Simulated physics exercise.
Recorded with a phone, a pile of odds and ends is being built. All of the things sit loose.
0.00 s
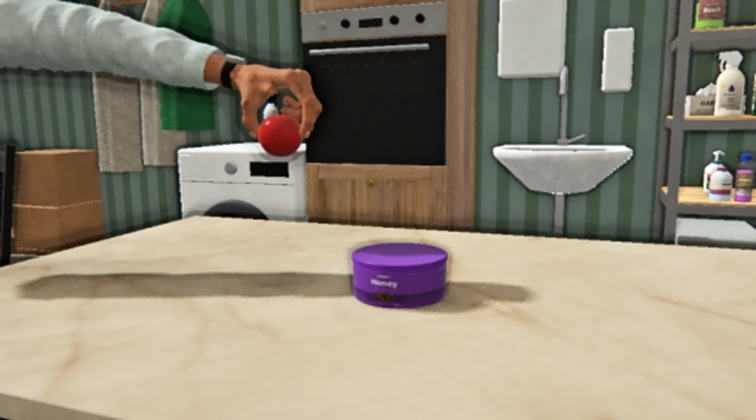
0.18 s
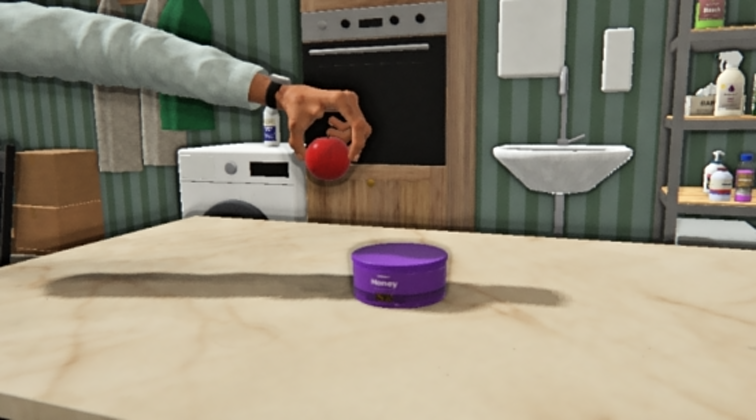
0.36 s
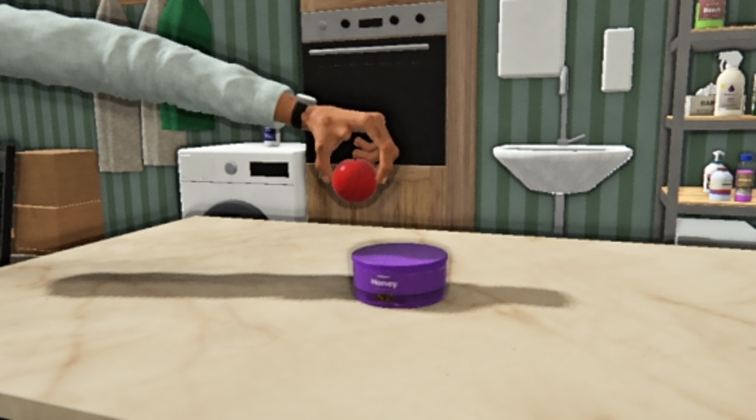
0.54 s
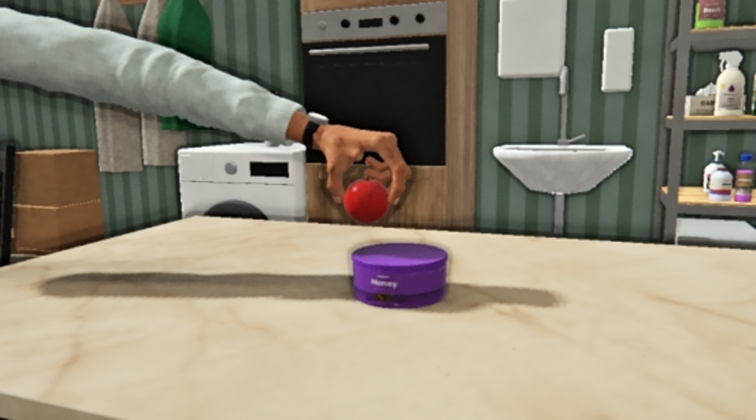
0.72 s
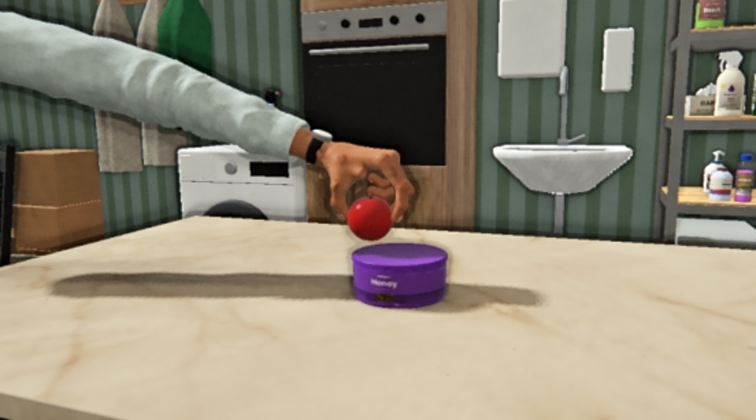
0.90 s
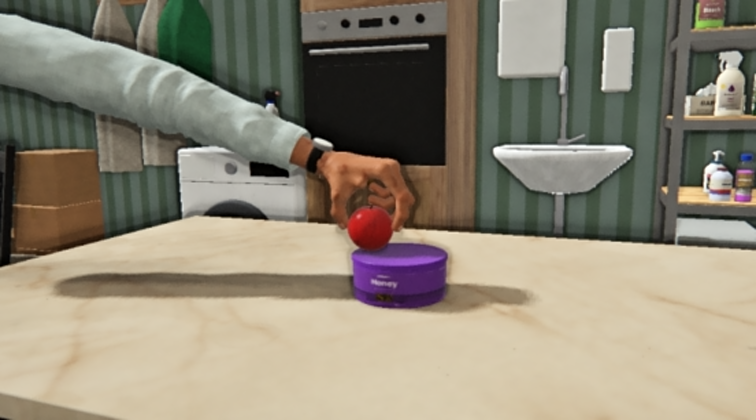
A hand carrying a red apple rightward and down over a marble table, setting it on a purple tub while still gripping it.
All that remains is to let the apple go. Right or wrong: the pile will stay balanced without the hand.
Right.
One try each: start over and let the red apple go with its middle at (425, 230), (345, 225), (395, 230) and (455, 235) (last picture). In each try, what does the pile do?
Stays standing, topples over, stays standing, topples over.
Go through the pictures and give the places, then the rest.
The first picture shows on its way; red apple (280, 135); purple tub (400, 274).
The second picture shows on its way; red apple (328, 159); purple tub (400, 274).
The third picture shows on its way; red apple (355, 180); purple tub (400, 274).
The fourth picture shows on its way; red apple (367, 201); purple tub (400, 274).
The fifth picture shows on its way; red apple (370, 219); purple tub (400, 274).
The sixth picture shows set down, still held; red apple (371, 228); purple tub (400, 274).
After 1.10 s, no change.
After 1.50 s, red apple resting near (371, 228).
In the end (2.0 s), both unmoved. At the end, from the last picture's camera, red apple near (371, 228). The pile keeps its balance.
